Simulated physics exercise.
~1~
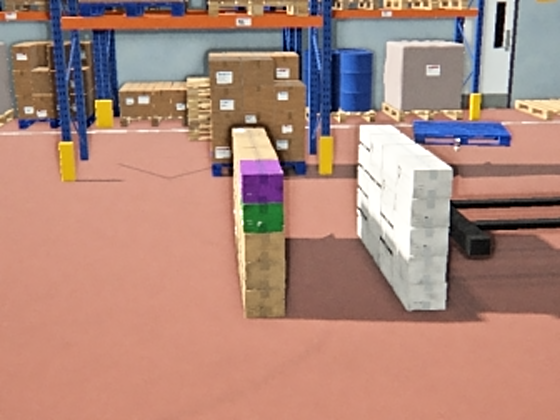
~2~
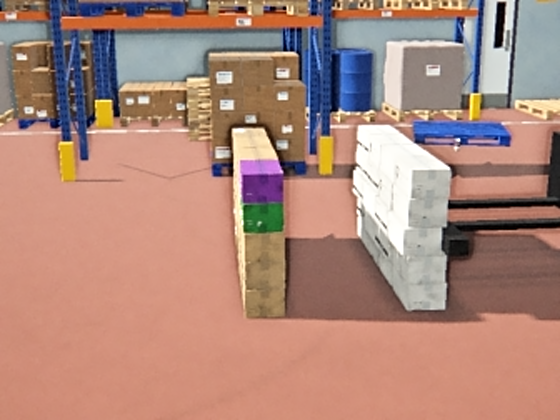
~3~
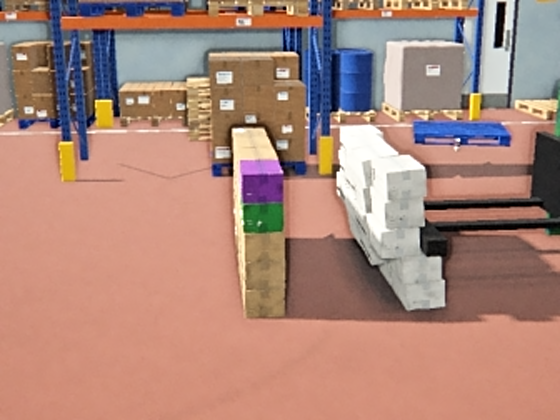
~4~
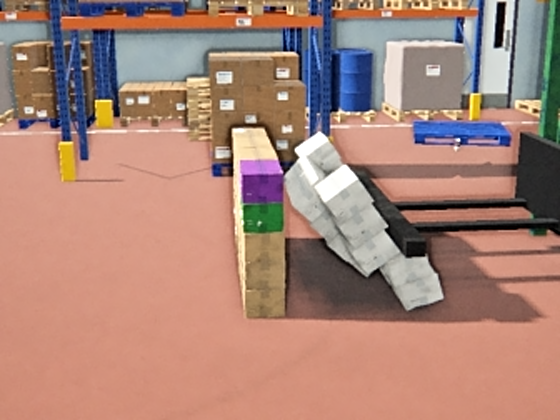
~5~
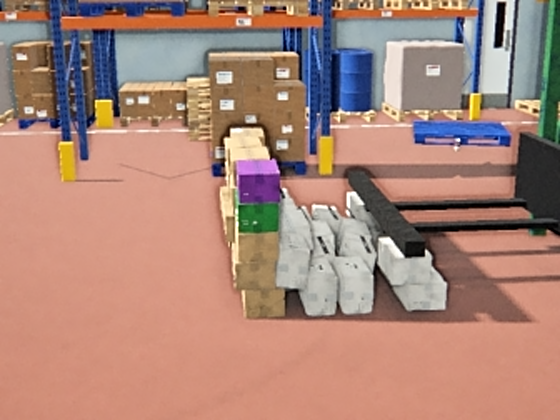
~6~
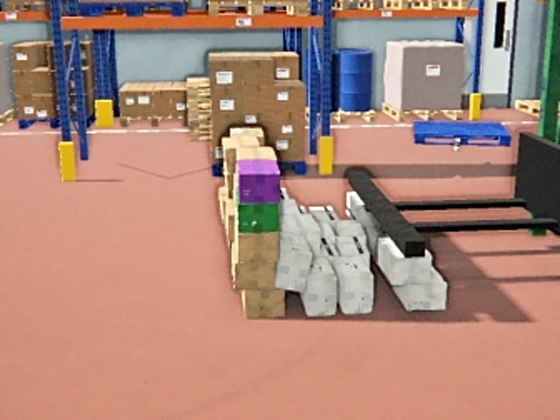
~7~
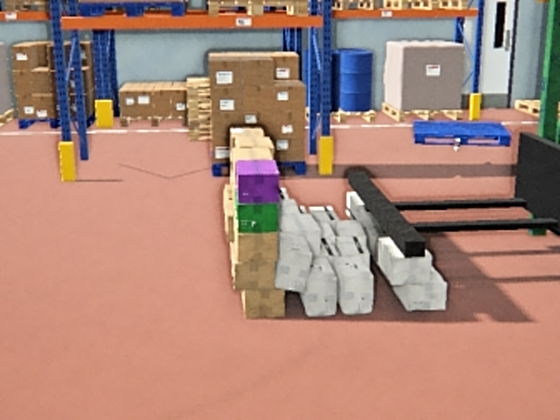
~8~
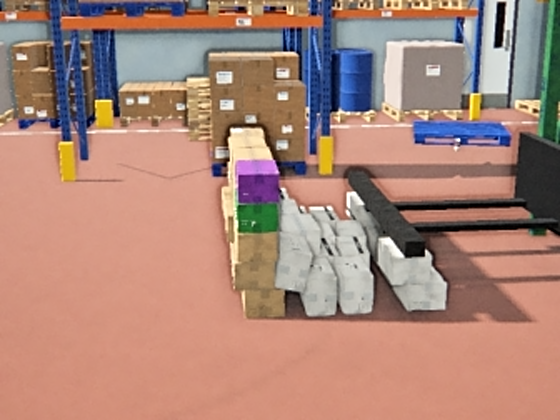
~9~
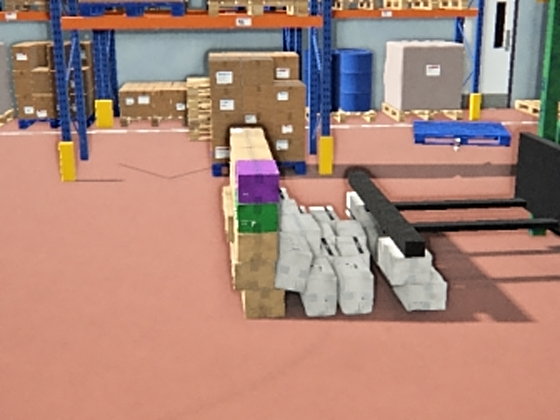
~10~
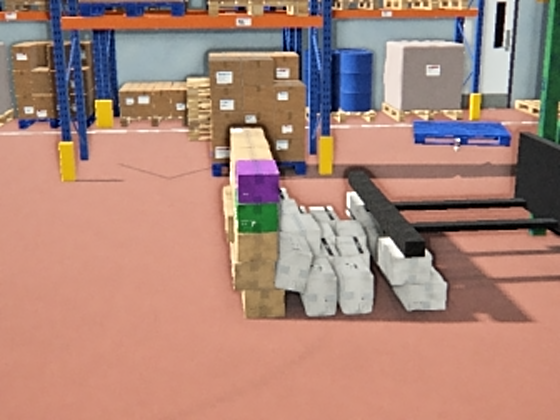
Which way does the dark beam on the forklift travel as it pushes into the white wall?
The beam moves to the left, pushing into the white parcels until it stops.
